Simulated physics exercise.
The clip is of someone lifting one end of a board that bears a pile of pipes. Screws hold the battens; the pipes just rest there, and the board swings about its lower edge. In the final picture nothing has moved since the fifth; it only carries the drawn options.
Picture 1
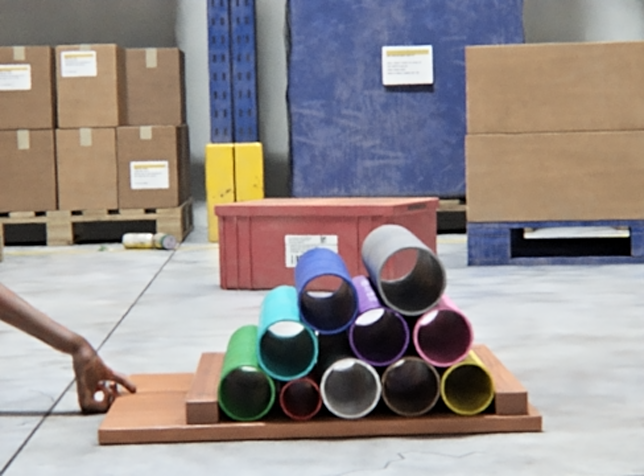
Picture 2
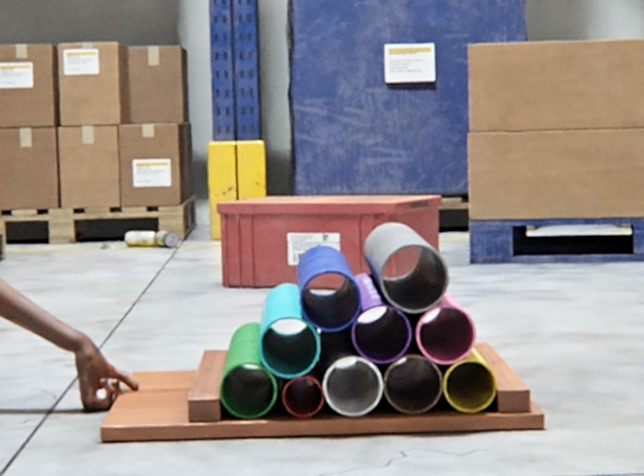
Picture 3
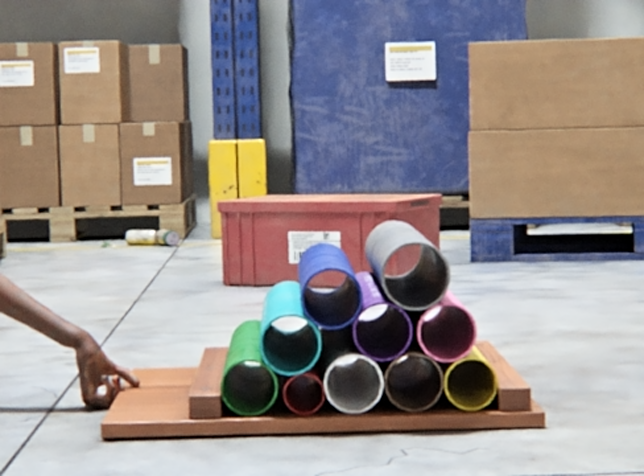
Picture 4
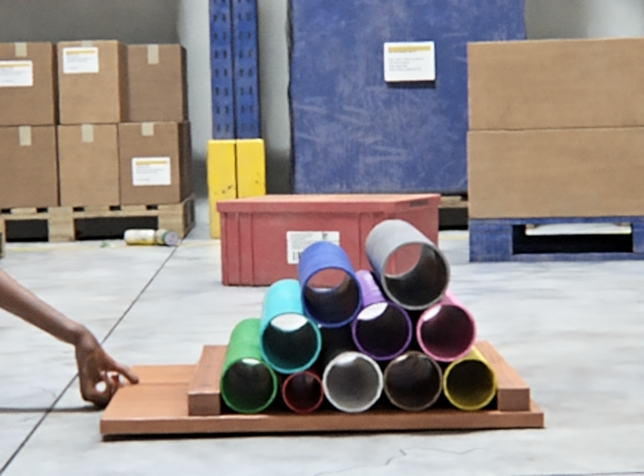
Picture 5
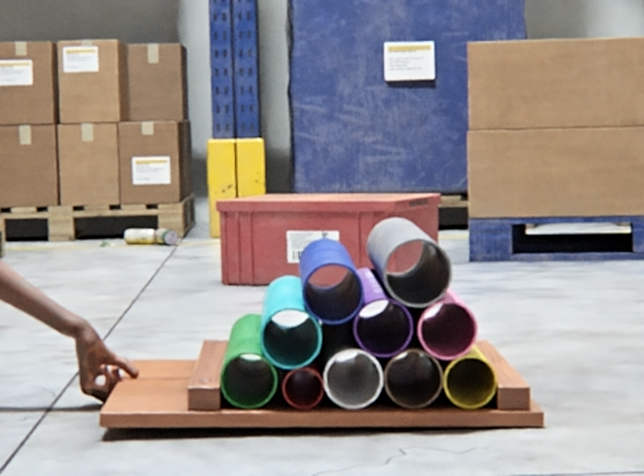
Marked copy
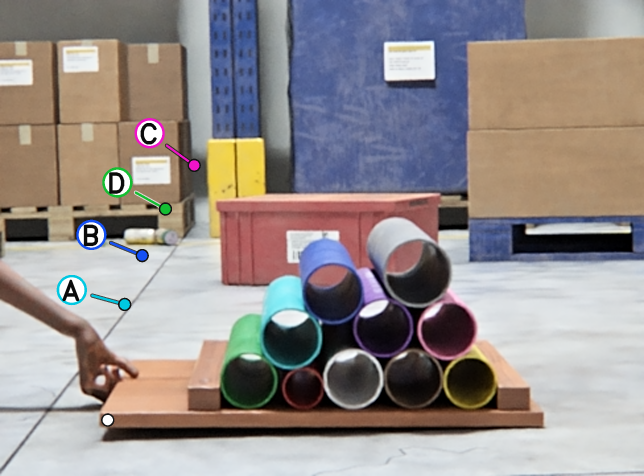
A hand barely raises the left end of a board bearing a pile of pipes.
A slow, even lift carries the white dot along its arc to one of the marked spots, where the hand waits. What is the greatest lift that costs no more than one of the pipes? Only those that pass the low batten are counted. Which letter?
A is the limit.
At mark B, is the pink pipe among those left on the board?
No, with B.
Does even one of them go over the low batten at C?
At C: Yes.
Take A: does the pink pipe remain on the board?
Yes, with A.
On the marked copy, A at (125, 304); B at (142, 255); C at (194, 165); D at (165, 209); the white dot at (108, 420).
With A. Early on, board at 13°.
Further on, board at 17°.
At the end, board at 17°, none over the low batten.
As for the rest, B four over the low batten (pink, purple, grey, blue); C four over the low batten (pink, purple, grey, blue); D four over the low batten (pink, purple, grey, blue).
